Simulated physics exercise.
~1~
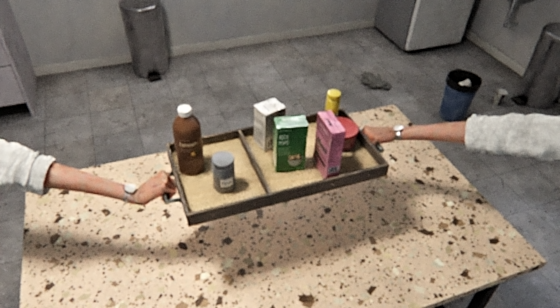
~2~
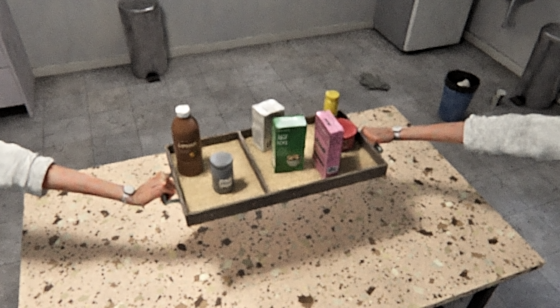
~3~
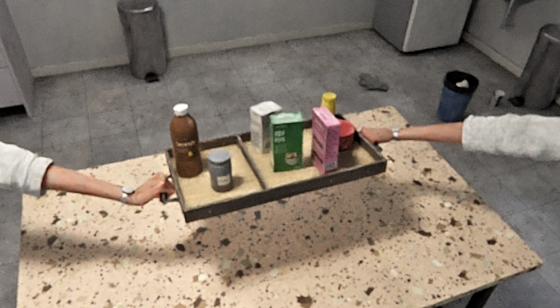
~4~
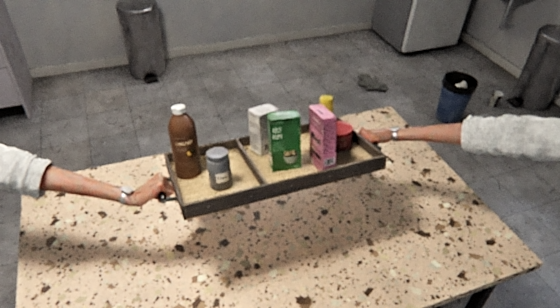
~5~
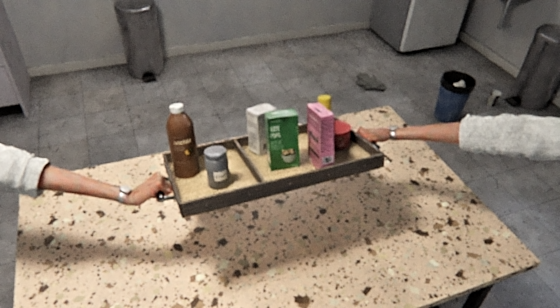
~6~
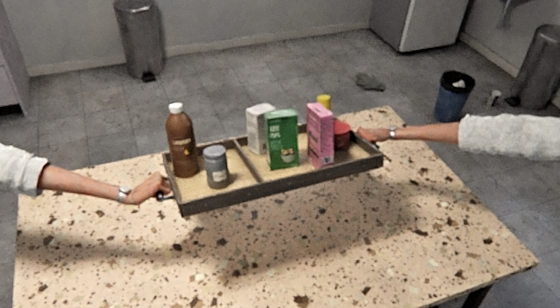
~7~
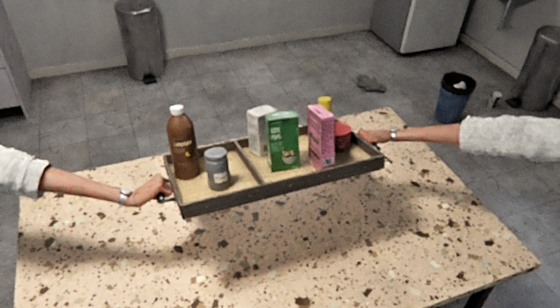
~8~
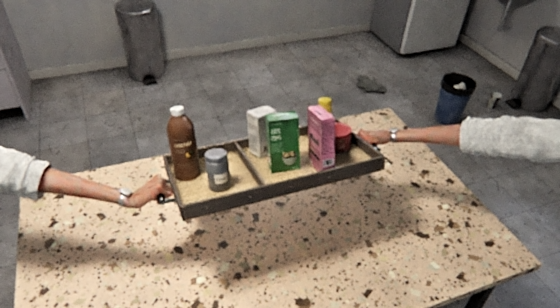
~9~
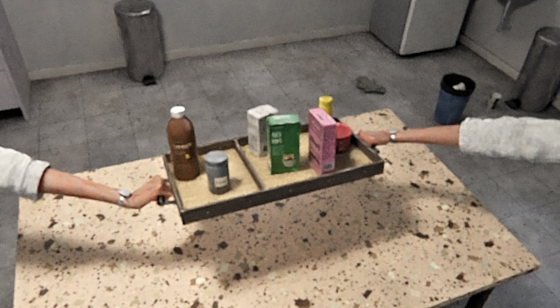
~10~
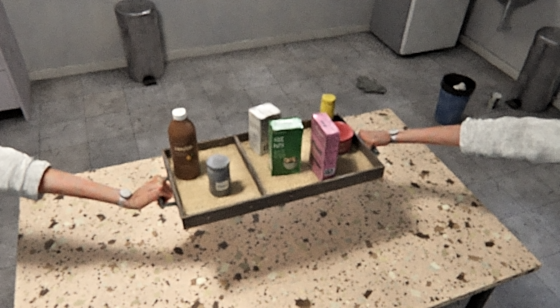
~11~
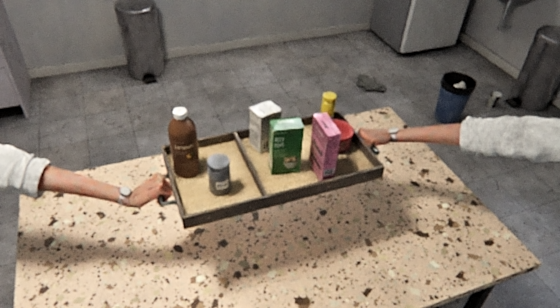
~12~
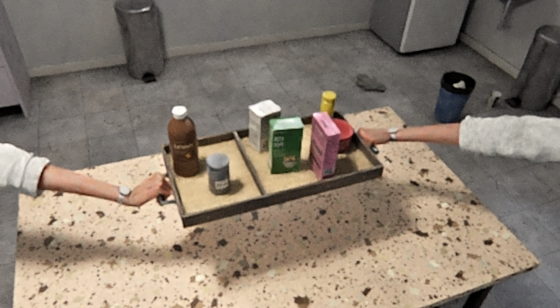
To begin with, two hands hold a divided, rimmed tray above a speckled table, with a brown bottle and a grey jar on the left and a white carton, green packet, pink packet, yellow shaker and red tub on the right. The hands then tip the tray so its far edge dips slightly. It stays tilted for a while, and the items lean with it without sliding or toppling. Next, the hands bring the far edge back up, levelling the tray again. At the end, everything stands in its original place, the pink packet still upright.
